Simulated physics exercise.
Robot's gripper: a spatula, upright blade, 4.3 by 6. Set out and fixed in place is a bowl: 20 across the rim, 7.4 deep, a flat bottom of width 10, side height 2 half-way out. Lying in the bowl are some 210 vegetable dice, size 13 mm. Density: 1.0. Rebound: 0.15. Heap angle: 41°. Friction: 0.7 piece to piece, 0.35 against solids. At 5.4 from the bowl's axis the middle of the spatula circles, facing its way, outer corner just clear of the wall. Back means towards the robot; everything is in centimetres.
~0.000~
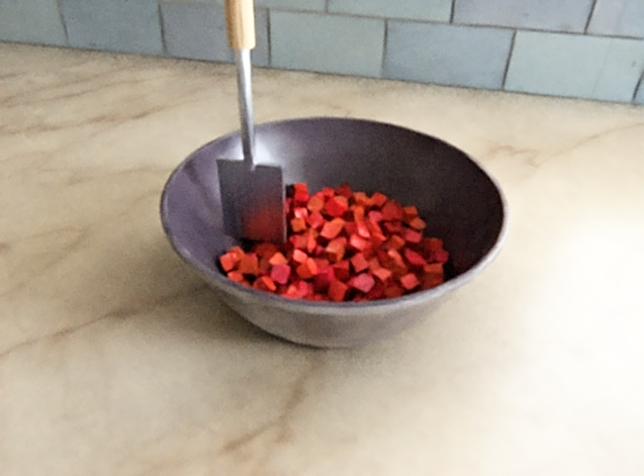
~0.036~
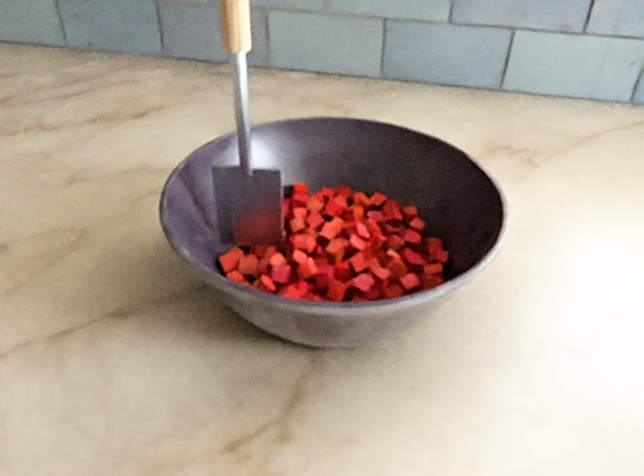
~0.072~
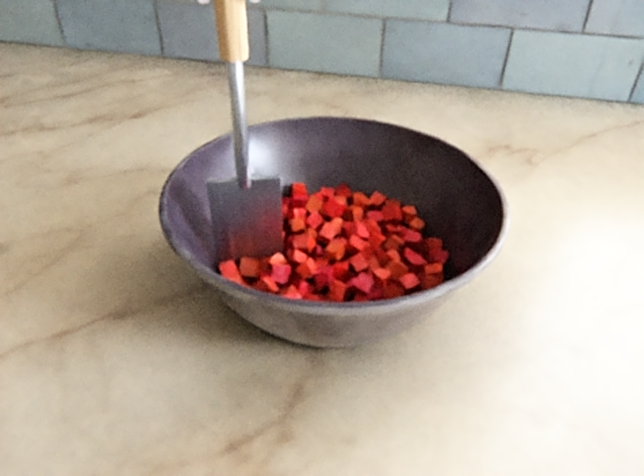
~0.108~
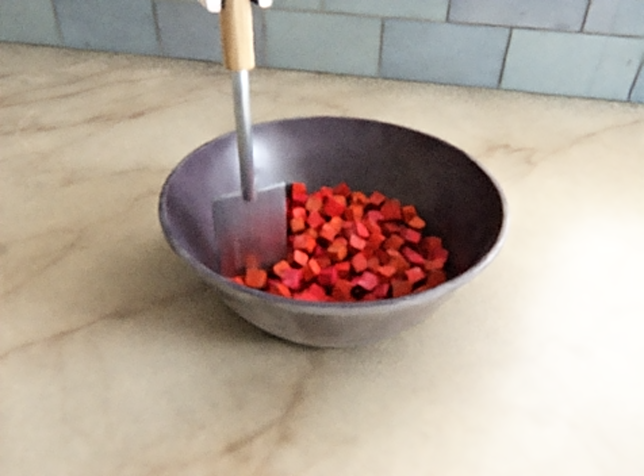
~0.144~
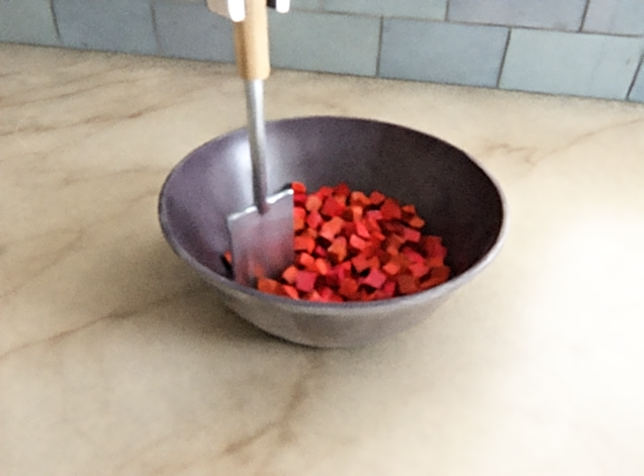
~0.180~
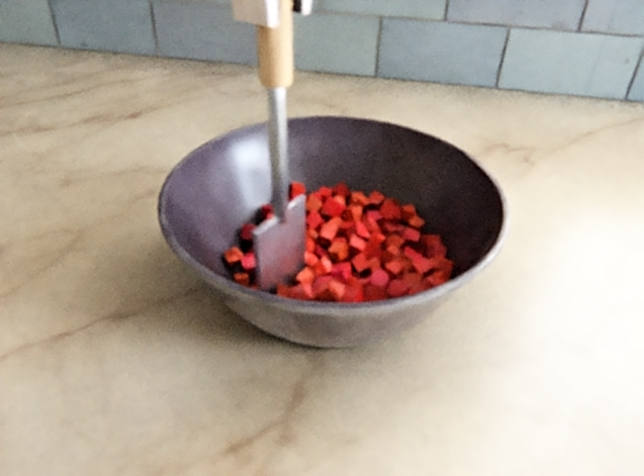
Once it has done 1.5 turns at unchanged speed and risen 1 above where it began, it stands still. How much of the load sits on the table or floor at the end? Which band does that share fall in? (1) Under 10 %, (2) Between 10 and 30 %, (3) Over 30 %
(1) Under 10 %.
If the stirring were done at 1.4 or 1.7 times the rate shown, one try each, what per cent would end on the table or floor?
Estimates in order: Some 10 % and some 15 %.
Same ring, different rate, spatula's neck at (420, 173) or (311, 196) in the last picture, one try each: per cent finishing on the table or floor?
Roughly 25 per cent on the first try and 10 per cent on the second.
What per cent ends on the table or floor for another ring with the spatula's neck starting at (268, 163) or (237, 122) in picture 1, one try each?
I'd put it at around 5 and 0 percent.
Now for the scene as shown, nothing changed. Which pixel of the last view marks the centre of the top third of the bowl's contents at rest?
About (397, 204).
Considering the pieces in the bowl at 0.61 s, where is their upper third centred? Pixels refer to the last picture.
The upper third is centred close to (334, 178).
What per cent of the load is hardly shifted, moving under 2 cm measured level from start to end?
I'd say something near 10 percent.
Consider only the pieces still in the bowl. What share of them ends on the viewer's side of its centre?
Roughly 30 percent of it.
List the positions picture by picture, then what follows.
In the first frame, the spatula neck at (248, 139), 0° round; upper third of the load around (342, 249), from x 230 to 440, top at y 190; 214 in the bowl.
In the second frame, the spatula neck at (244, 144), 7° round; upper third of the load around (341, 249), from x 230 to 440, top at y 190.
In the third frame, the spatula neck at (242, 155), 22° round; upper third of the load around (341, 249), from x 230 to 435, top at y 190.
In the fourth frame, the spatula neck at (247, 167), 38° round; upper third of the load around (340, 253), from x 235 to 435, top at y 190.
In the fifth frame, the spatula neck at (259, 179), 54° round; upper third of the load around (343, 255), from x 235 to 440, top at y 190.
In the sixth frame, the spatula neck at (279, 188), 69° round; upper third of the load around (349, 261), from x 235 to 445, top at y 190; 214 in the bowl.
After 0.61 s, 254° round, highest piece 8 above the table; 214 in the bowl.
After 1.04 s, 79° round, highest piece 9 above the table; 212 in the bowl, 1 on the table or floor, 1 in flight or on the tool.
After 1.45 s, 180° round, highest piece 7 above the table; 209 in the bowl, 5 on the table or floor.
After 2.15 s, 180° round, highest piece 7 above the table; 209 in the bowl, 5 on the table or floor.
In the end, 209 in the bowl, 5 on the table or floor. That is 2 % on the table or floor.
